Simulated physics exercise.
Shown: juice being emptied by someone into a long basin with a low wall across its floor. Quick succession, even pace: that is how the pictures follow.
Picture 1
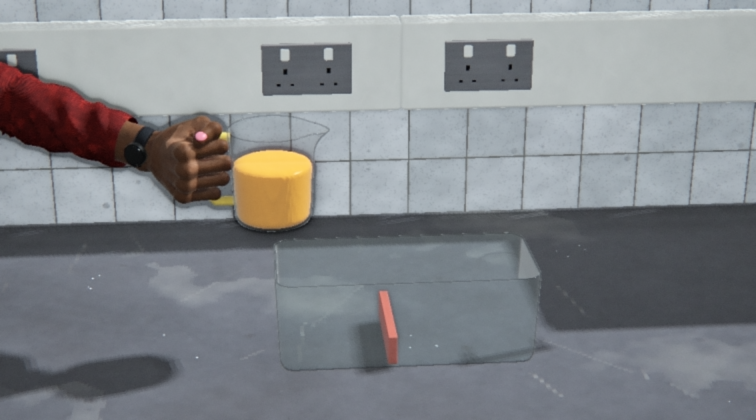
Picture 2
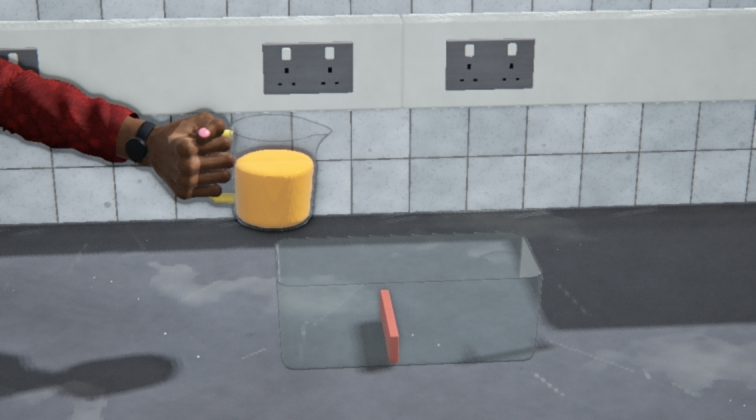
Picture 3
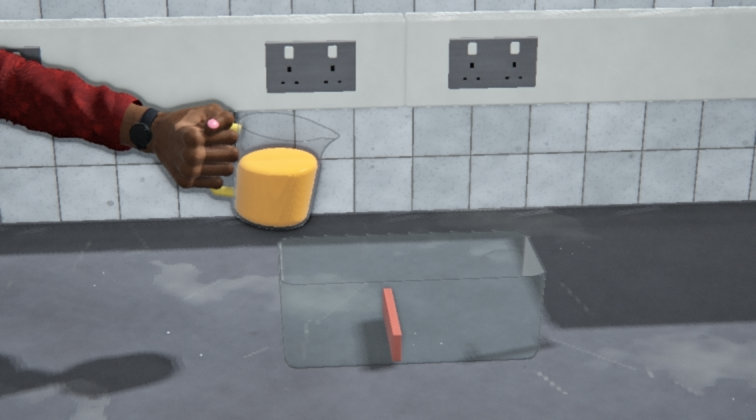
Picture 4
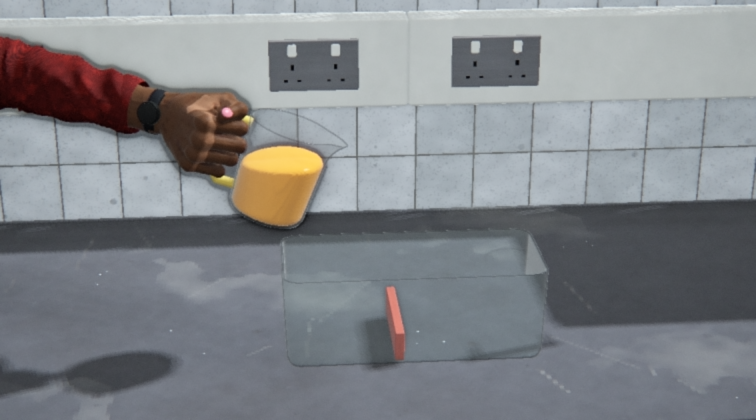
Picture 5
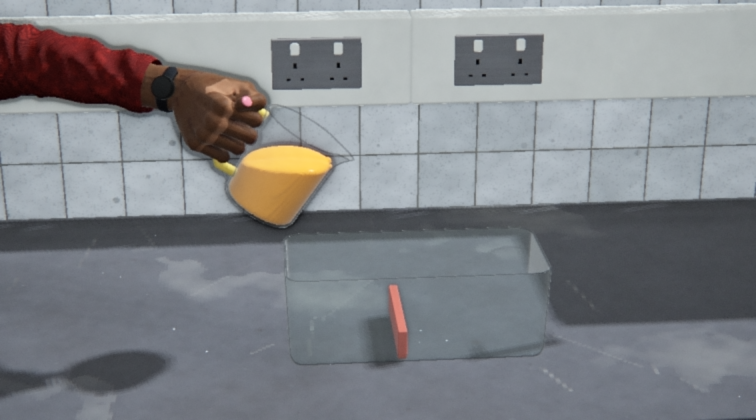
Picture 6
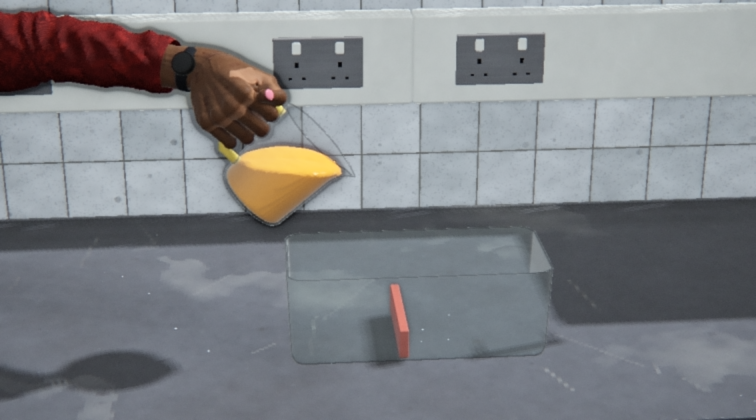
In the video, a hand in a red sleeve holds a clear jug of orange juice by its handle and tilts it steadily rightward above a long, clear basin with a low red wall across its floor.
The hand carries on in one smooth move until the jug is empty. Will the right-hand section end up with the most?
No. Once still, the left segment will hold the most.
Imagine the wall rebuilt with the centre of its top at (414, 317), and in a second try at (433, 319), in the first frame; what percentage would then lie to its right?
About 10 % for the first and about 15 % for the second.
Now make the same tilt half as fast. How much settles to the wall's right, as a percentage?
Near 15 %.
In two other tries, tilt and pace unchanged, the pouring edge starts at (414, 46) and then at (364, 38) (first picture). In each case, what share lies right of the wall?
About 75 and 85 per cent.
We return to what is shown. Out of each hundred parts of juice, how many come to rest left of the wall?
85 in a hundred.
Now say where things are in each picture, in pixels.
In the first frame, it leans 0°; its right rim is at (330, 129); the juice meets the walls at (233, 163) and (311, 161); the long basin's rim runs from (275, 265) to (531, 256); the wall's top is at (388, 315).
In the second frame, it leans 2°; its right rim is at (333, 130); the juice meets the walls at (234, 162) and (313, 160).
In the third frame, it leans 9°; its right rim is at (340, 135); the juice meets the walls at (238, 161) and (317, 159).
In the fourth frame, it leans 19°; its right rim is at (348, 144); the juice meets the walls at (241, 162) and (323, 158).
In the fifth frame, it leans 32°; its right rim is at (355, 158); the juice meets the walls at (237, 166) and (331, 159).
In the sixth frame, it leans 47°; its right rim is at (356, 175); the juice meets the walls at (232, 164) and (337, 164).
A moment on, the tilt is 99° and 60 per cent is still to pour, 16 is left of the wall and 0 right of it.
Next, the tilt is 101° and 19 per cent is still to pour, 66 is left of the wall and 1 right of it.
Then the tilt is 101° and 5 per cent is still to pour, 78 is left of the wall and 6 right of it.
Later the tilt is 101° and 1 per cent is still to pour, 84 is left of the wall and 8 right of it.
At rest 84 per cent lies left of the wall, 9 right of it and 6 outside.
